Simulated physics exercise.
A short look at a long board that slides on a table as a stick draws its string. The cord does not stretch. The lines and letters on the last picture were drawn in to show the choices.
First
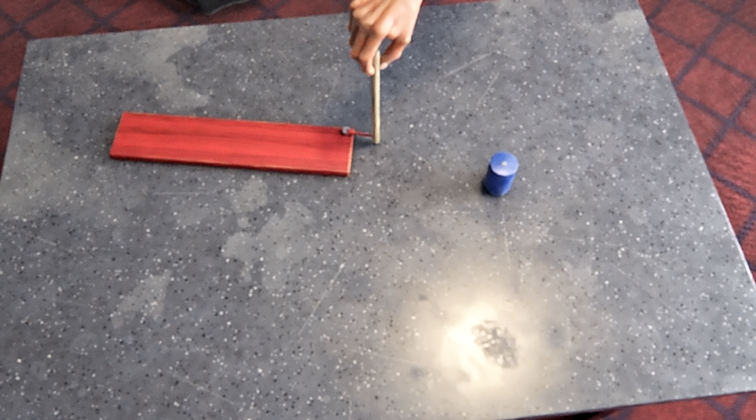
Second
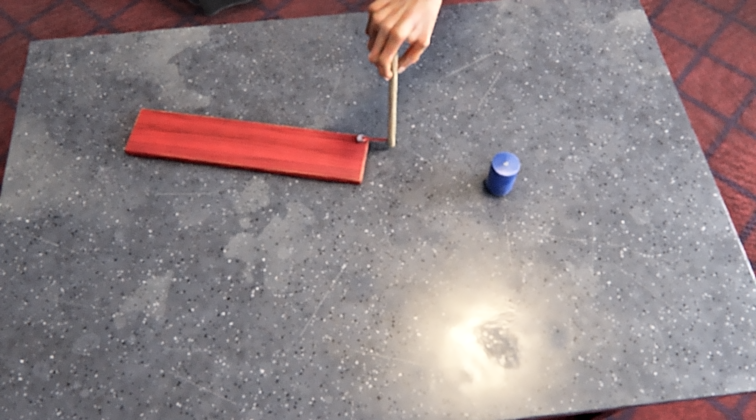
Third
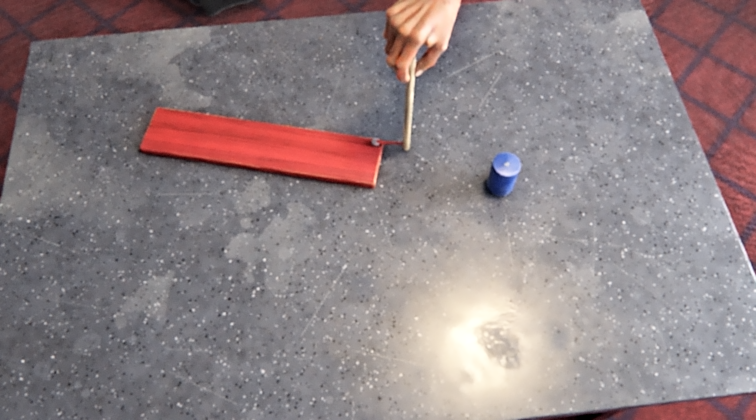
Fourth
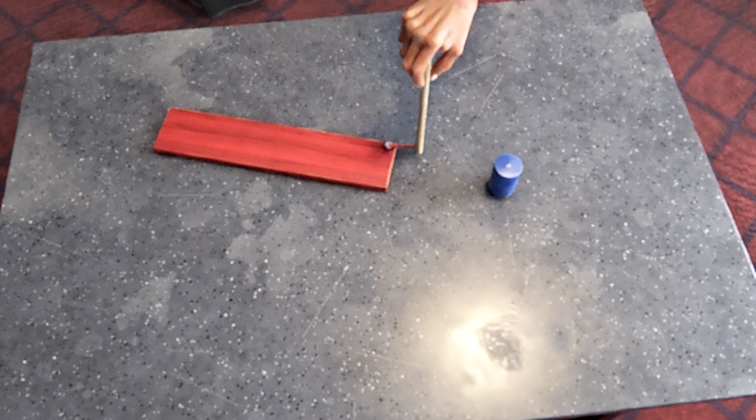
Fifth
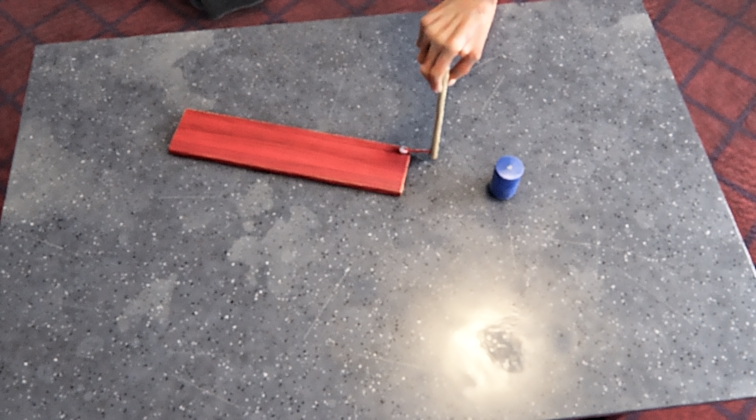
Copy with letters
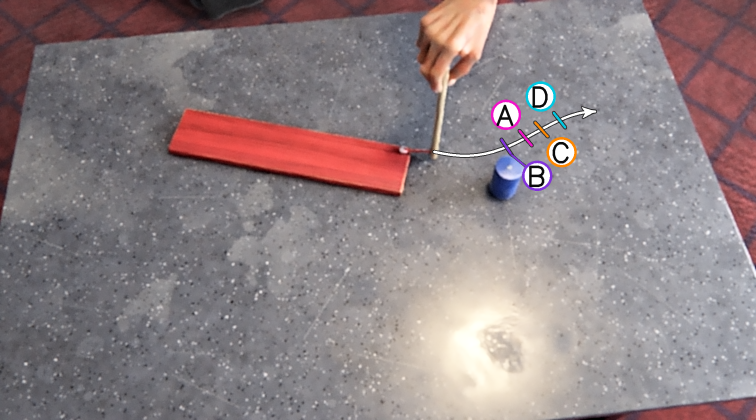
The clip opens on a speckled grey table with a long red board lying left of a small blue candle, while a hand holds a stick joined to the board's right end by a short string. The hand moves the stick steadily rightward, and the board slides a short way after it, narrowing the gap to the unmoving candle.
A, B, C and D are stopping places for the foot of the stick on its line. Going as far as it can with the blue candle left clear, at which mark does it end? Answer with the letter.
B.
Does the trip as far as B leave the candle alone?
Yes.
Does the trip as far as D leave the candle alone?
No.
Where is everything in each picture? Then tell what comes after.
Red board (233, 141); blue candle (500, 174), in the first frame.
Red board (247, 143); blue candle (502, 174), in the second frame.
Red board (262, 144); blue candle (503, 175), in the third frame.
Red board (275, 146); blue candle (505, 176), in the fourth frame.
Red board (289, 148); blue candle (506, 178), in the fifth frame.
On the marked copy, A at (526, 138); B at (506, 147); C at (541, 130); D at (560, 120); the route from (434, 152) via (523, 139) to (595, 111).
Following B. Soon after the start, foot of the stick (460, 157), middle of the board (314, 150).
Later, foot of the stick (485, 155), middle of the board (340, 151).
In the end, foot of the stick (506, 149), middle of the board (361, 150); nothing has been touched.
As for the rest, A is too far, the candle has been hit; C is too far, the candle has been hit; D is too far, the candle has been hit.
